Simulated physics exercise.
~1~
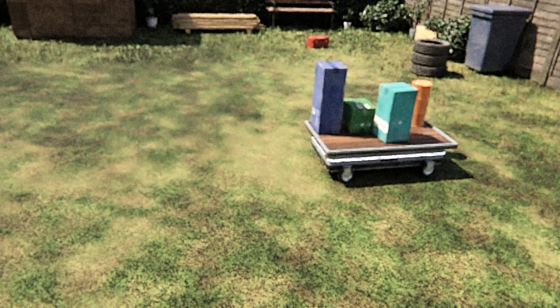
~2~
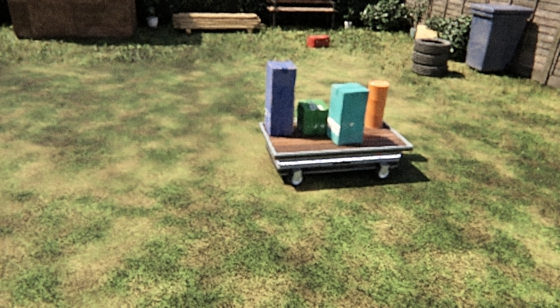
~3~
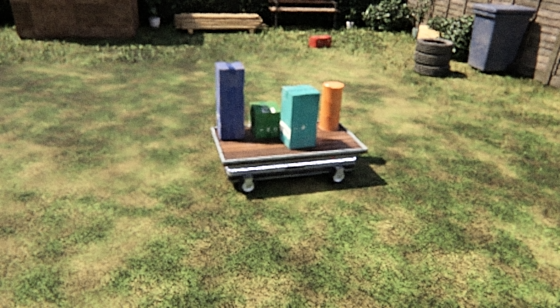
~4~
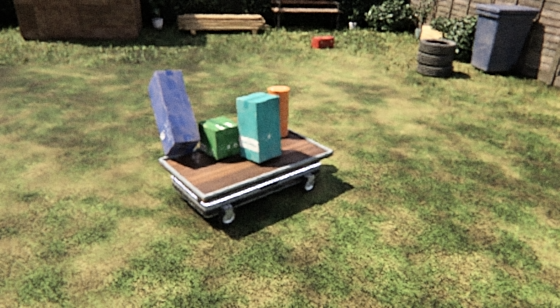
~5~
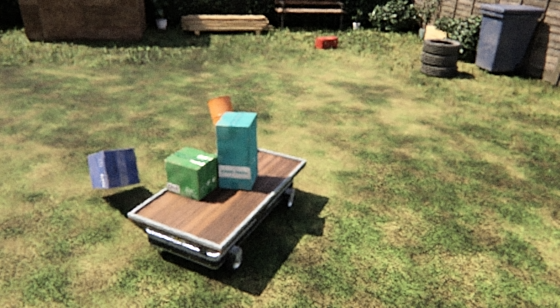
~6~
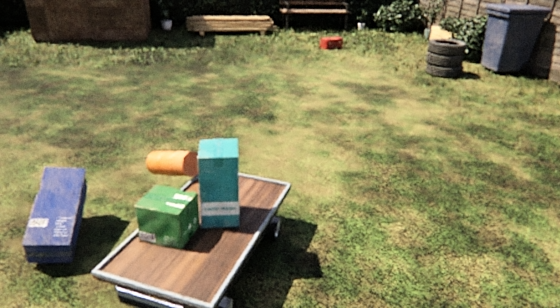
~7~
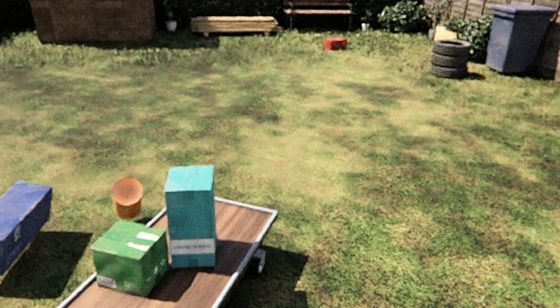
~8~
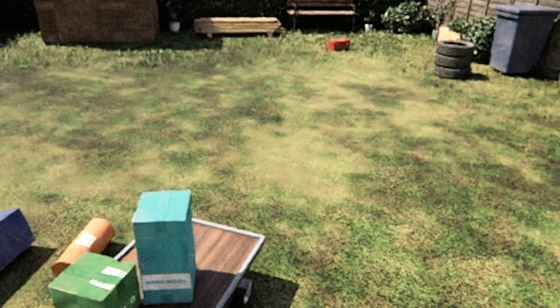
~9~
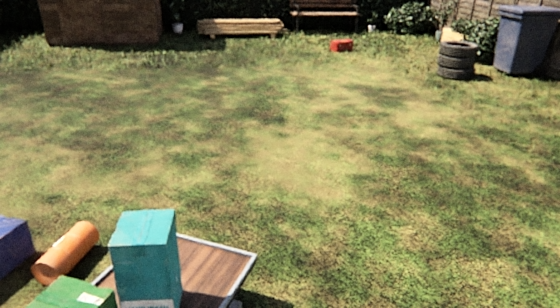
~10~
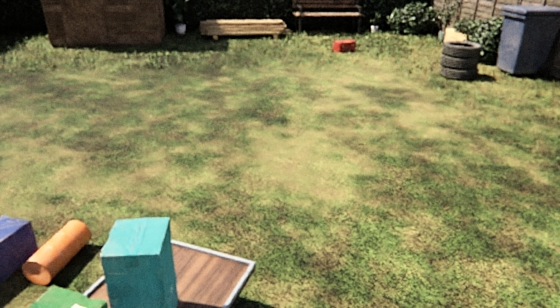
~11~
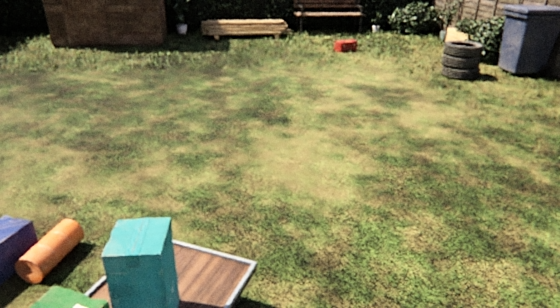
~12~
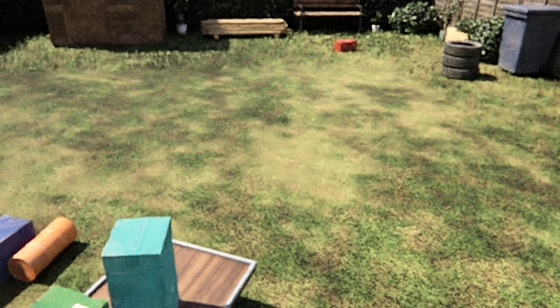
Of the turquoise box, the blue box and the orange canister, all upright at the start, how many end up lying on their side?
Two of them do. The blue box and the orange canister end up on their sides on the grass, while the turquoise box stays upright on the cart.
